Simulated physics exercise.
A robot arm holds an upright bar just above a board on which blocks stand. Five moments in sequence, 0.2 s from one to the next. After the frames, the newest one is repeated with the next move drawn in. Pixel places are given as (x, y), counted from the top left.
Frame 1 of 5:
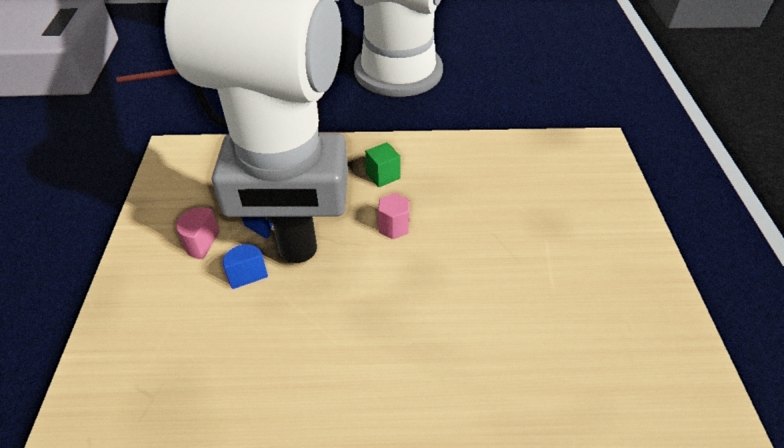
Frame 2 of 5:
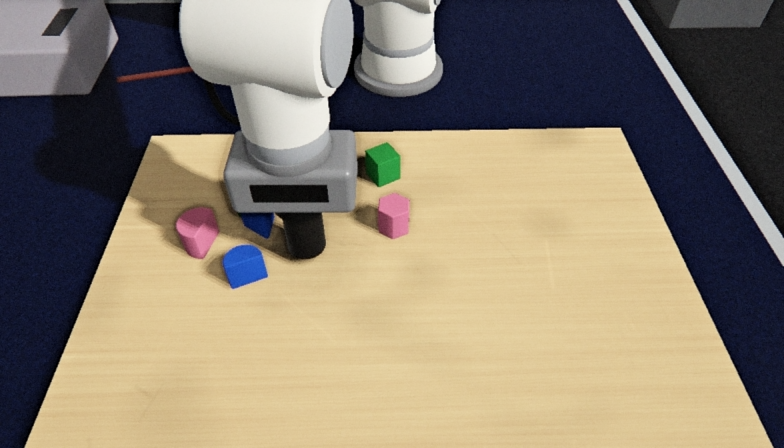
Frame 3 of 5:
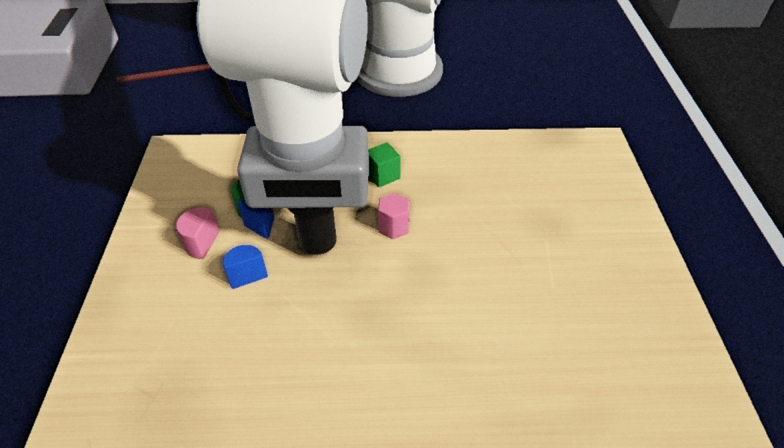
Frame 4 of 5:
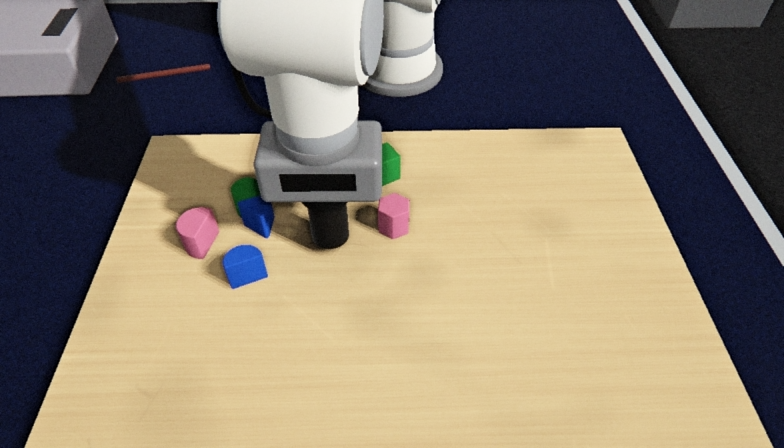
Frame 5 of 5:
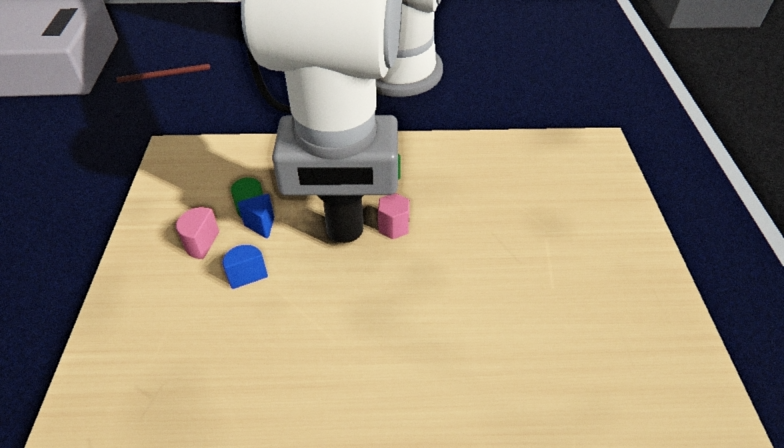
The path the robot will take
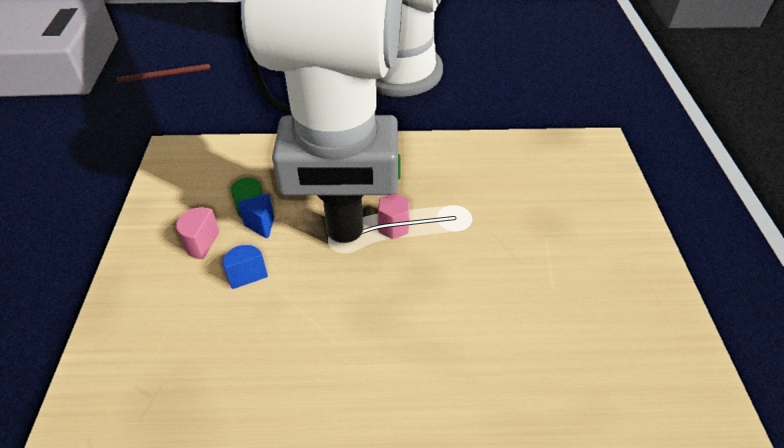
A robot arm holding an upright black bar moves steadily a short way right and slightly back over a wooden board, nearing a pink hexagon and covering a green square piece, while the pink, blue and green blocks stay still.
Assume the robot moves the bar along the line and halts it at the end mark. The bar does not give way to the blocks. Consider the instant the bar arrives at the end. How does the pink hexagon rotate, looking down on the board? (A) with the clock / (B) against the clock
(B)
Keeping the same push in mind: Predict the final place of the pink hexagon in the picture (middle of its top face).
It is going to be at (485, 183).
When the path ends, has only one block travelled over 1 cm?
I'd say yes.
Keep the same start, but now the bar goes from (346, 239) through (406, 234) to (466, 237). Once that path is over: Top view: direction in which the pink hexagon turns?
Answer: Anticlockwise.
The line goes from (346, 239) through (381, 227) and (418, 222) to (455, 218).
The first path, step by step. One third of the way, bar at (381, 217); pink hexagon at (414, 198).
Two thirds of the way, bar at (418, 212); pink hexagon at (449, 190), turned 30° anticlockwise.
At the end, bar at (456, 208); green square piece unmoved; pink hexagon at (485, 183), turned 45° anticlockwise.
